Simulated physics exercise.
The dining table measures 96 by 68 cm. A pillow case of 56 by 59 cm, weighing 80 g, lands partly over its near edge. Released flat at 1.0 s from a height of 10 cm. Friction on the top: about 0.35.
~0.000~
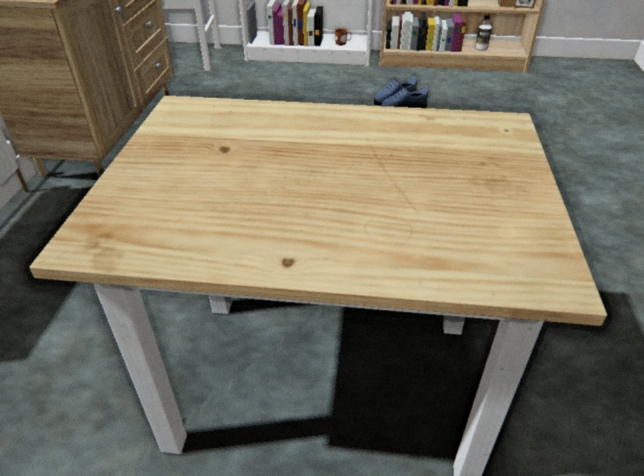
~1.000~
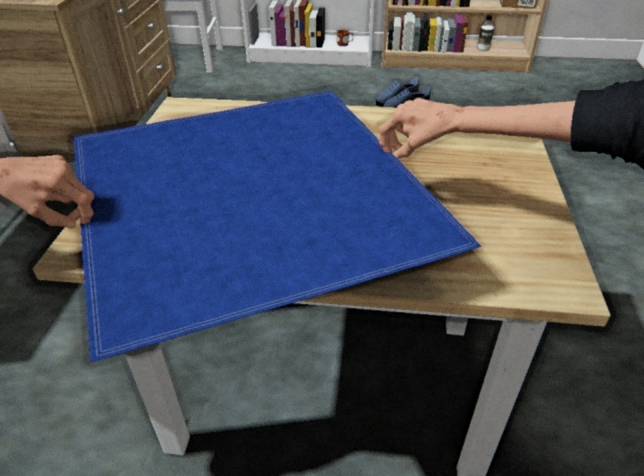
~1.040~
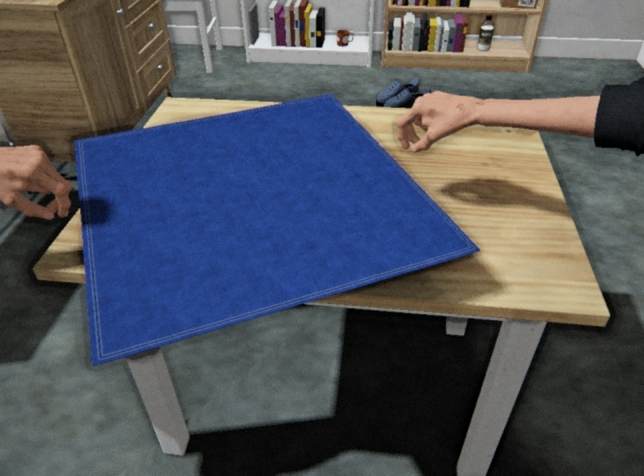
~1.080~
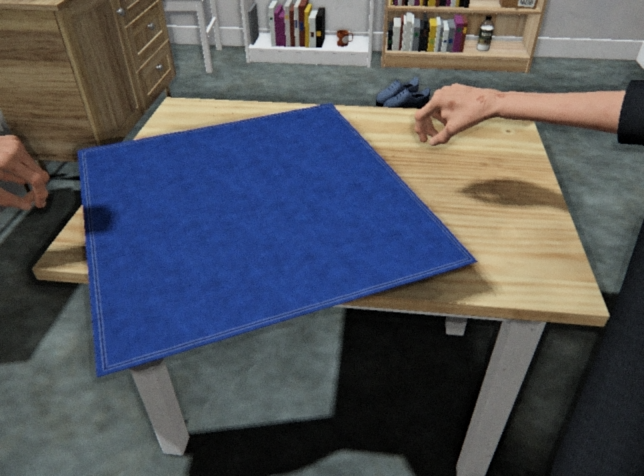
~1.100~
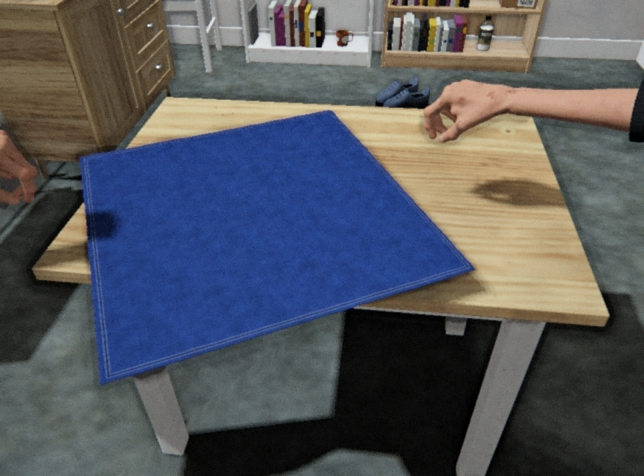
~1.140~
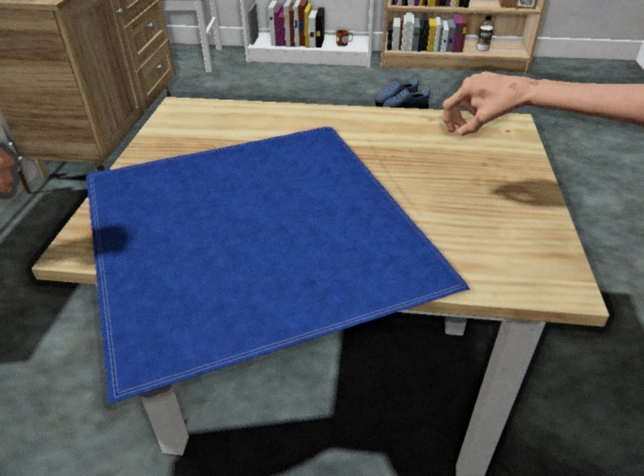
In a room with bookshelves and a wooden cabinet, a bare table stands before two hands release a flat blue cloth over its near edge; the hands draw apart as the cloth slides slightly toward the viewer.
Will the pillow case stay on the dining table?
Yes, it stays.
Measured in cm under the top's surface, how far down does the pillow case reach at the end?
About 24 cm.
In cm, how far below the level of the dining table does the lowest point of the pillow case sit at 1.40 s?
Roughly 14 cm.
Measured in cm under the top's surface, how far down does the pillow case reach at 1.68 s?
About 20 cm.
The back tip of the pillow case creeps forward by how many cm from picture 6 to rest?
It slips forward by about 0 cm.
By 1.4 s, 75 % of the pillow case is still over the top.
By 1.7 s, 75 % of the pillow case is still over the top.
By 1.9 s, 75 % of the pillow case is still over the top.
By 2.2 s, 75 % of the pillow case is still over the top.
By 4.4 s, 75 % of the pillow case is still over the top.
